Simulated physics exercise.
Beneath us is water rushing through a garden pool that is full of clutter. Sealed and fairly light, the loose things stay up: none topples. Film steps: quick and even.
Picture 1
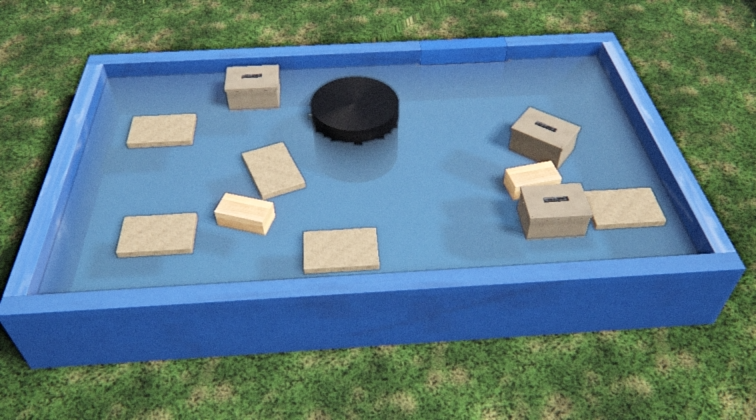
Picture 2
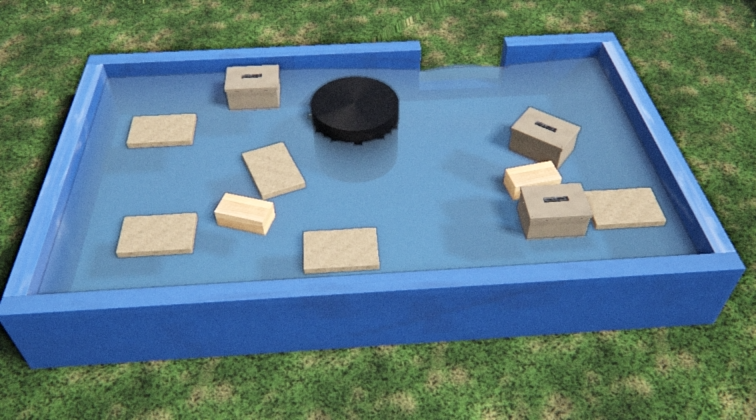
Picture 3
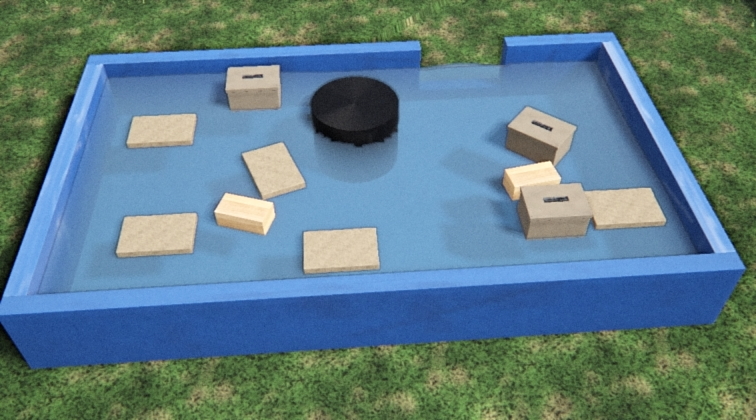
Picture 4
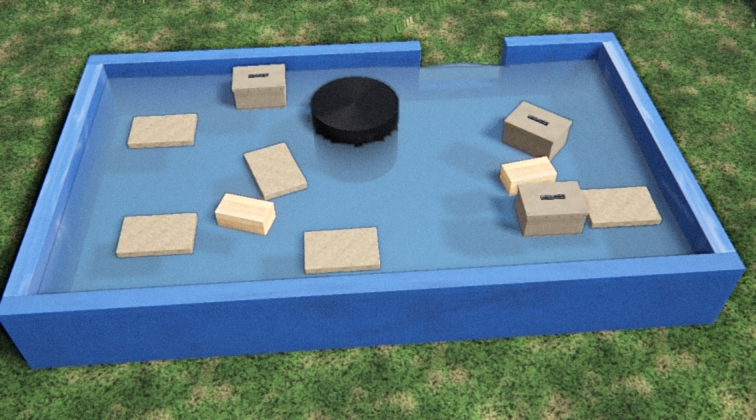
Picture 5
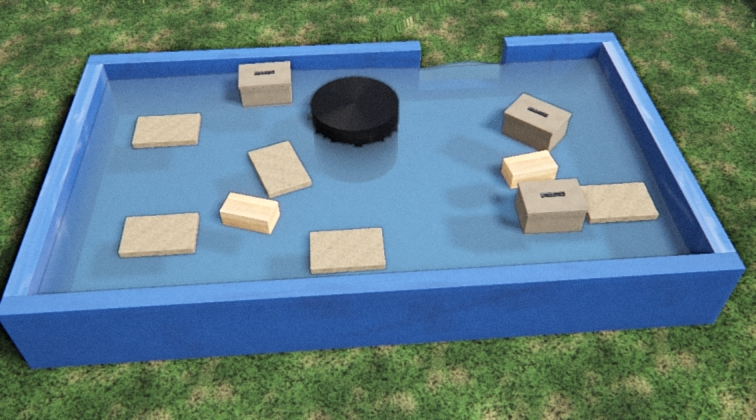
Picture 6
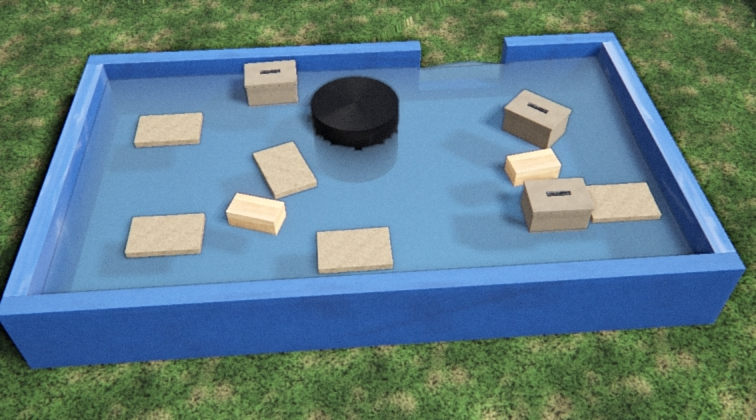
A blue-walled rectangular pool of shallow water sits on patchy grass, seen from above one long side by a still camera. A round black object stands near the back, with flat tan slabs, pale wooden blocks and grey-brown boxes with dark slots scattered left and right. A section of the back wall disappears, leaving a gap, then the boxes, blocks and slabs drift slightly.
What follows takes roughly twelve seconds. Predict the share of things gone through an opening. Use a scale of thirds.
On that scale, below a third.
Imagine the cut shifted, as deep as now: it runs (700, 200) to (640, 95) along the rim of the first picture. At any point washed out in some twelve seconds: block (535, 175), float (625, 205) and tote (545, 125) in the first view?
Going through them in sequence: Gets out, then gets out, then gets out.
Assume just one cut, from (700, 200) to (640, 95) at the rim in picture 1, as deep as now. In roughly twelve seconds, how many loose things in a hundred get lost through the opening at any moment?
My guess is close to 40 percent.
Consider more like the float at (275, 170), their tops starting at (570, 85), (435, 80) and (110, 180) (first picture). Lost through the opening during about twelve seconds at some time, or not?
Result, in sequence: Ends up outside; ends up outside; never gets out.
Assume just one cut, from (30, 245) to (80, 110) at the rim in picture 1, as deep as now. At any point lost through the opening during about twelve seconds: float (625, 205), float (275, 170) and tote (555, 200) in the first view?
Ordered result: Retained / exited / retained.
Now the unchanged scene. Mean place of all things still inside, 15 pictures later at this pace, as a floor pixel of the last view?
Somewhere near (406, 201) in the last view.
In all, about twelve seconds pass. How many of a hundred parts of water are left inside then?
I make it 66 percent.
A moment on, 0 of 10 are out; 10 afloat.
Next, 0 of 10 are out; 10 afloat.
Later, 1 of 10 are out; 9 afloat.
In the end, 3 of 10 are out; 7 afloat.
